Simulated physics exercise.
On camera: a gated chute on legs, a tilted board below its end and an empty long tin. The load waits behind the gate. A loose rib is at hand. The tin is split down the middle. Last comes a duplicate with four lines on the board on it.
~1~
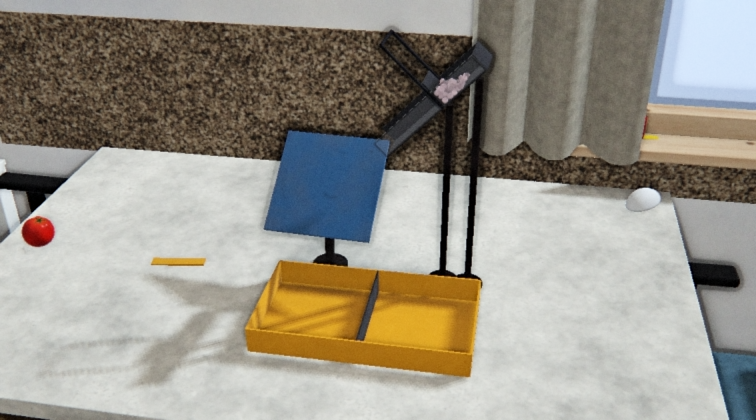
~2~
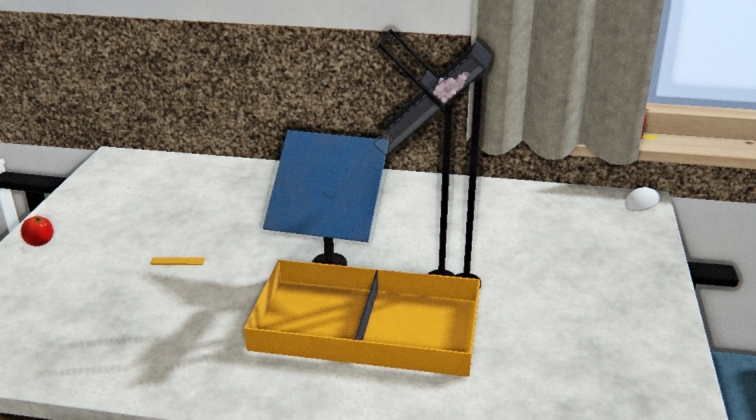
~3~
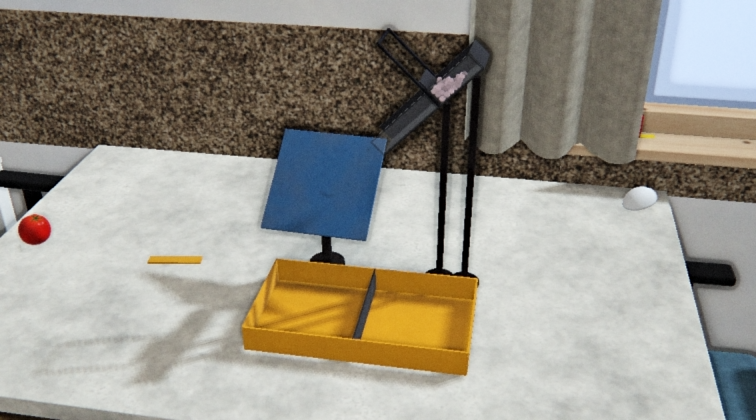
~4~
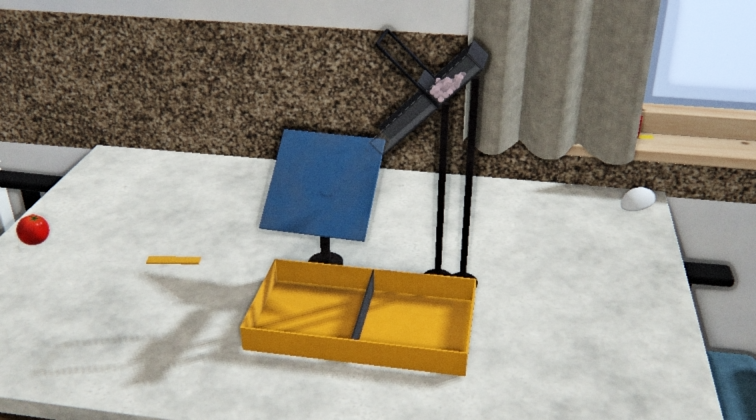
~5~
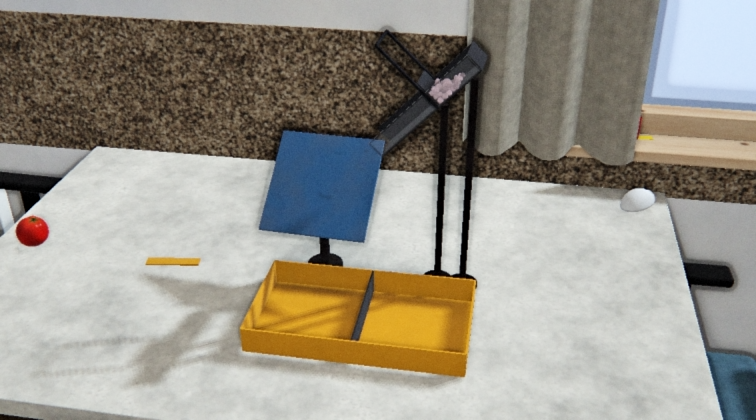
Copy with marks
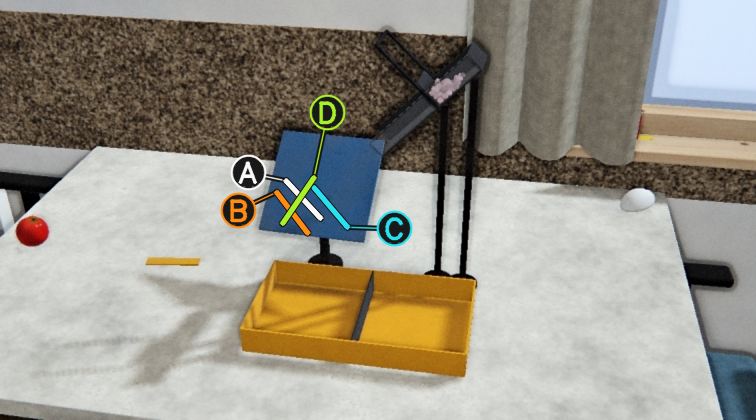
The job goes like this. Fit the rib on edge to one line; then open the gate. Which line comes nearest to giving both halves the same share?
C is best.
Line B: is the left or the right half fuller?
Left.
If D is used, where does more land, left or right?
The left half.
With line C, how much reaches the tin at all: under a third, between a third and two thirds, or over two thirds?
Line C gives over two thirds.
On the marked copy, line A from (286, 180) to (320, 218); line B from (276, 192) to (307, 232); line C from (313, 187) to (347, 227); line D from (313, 177) to (282, 223).
Choosing A, of what is caught, the whole lot in the left half, none at all in the right.
Choosing B, of what is caught, all but a few in the left half, only a few in the right.
Choosing C, of what is caught, close to a third in the left half, close to two thirds in the right.
Choosing D, of what is caught, the whole lot in the left half, none at all in the right.
